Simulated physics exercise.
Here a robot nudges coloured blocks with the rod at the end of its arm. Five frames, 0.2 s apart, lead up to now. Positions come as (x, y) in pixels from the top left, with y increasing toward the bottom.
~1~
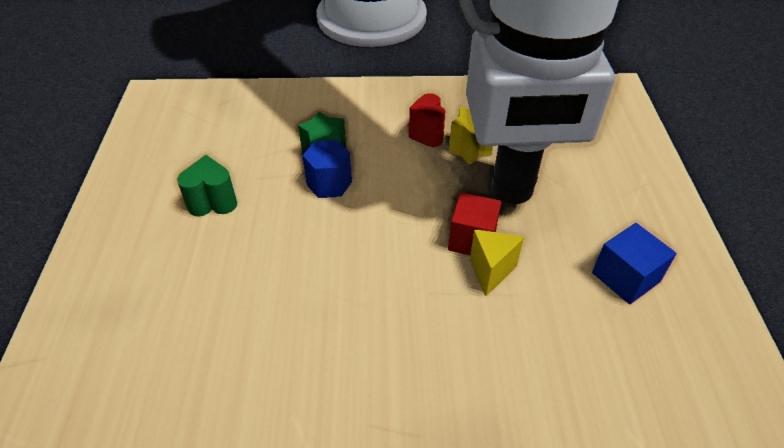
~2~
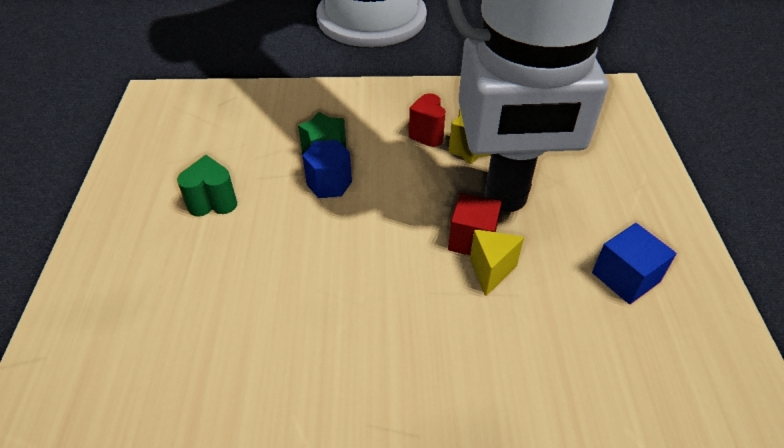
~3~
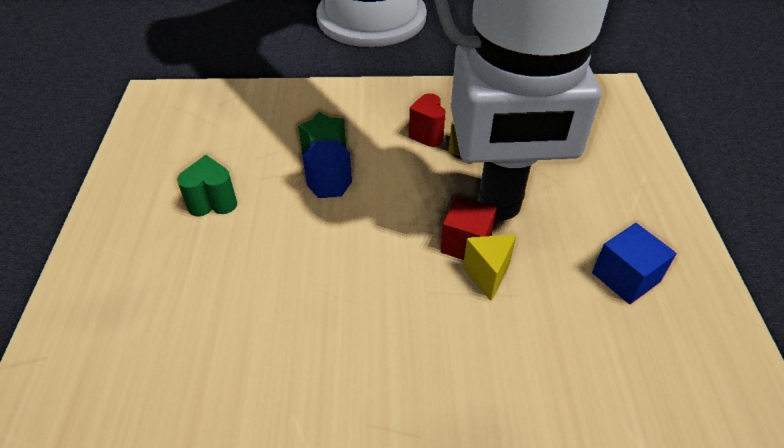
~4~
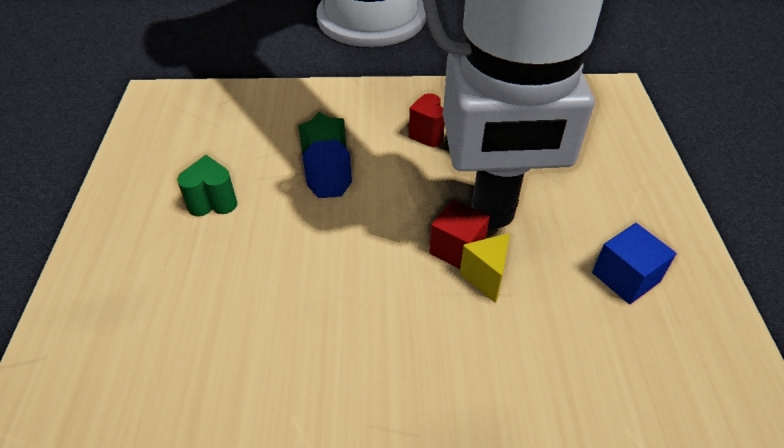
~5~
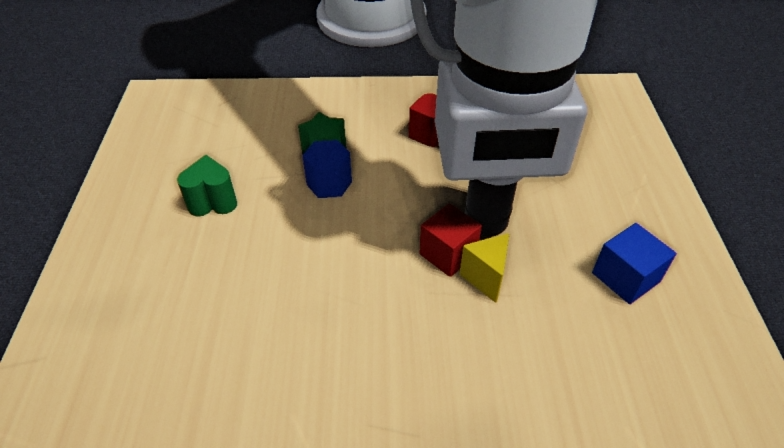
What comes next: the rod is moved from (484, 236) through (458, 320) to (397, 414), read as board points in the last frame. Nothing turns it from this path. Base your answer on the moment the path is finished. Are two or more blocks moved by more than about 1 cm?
Final answer: Yes.
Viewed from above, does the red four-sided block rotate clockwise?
That would be a yes.
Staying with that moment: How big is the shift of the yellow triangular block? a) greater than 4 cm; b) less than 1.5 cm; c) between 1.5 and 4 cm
Correct choice: A.
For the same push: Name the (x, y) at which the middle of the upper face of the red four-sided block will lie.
It should be at (427, 244) by then.
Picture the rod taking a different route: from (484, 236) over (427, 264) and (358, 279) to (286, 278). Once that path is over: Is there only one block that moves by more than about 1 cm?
In short: Yes.
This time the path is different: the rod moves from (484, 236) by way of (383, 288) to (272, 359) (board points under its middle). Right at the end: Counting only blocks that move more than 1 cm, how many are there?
It's going to be one.
On the path given first. One third of the way, rod (469, 277); red four-sided block (427, 244), turned 65° clockwise; yellow triangular block (488, 296).
Two thirds of the way, rod (447, 341); red four-sided block (427, 244), turned 65° clockwise; yellow triangular block (492, 343), turned 45° anticlockwise.
At the end, rod (397, 402); red four-sided block (427, 244), turned 65° clockwise; yellow triangular block (492, 343), turned 45° anticlockwise.
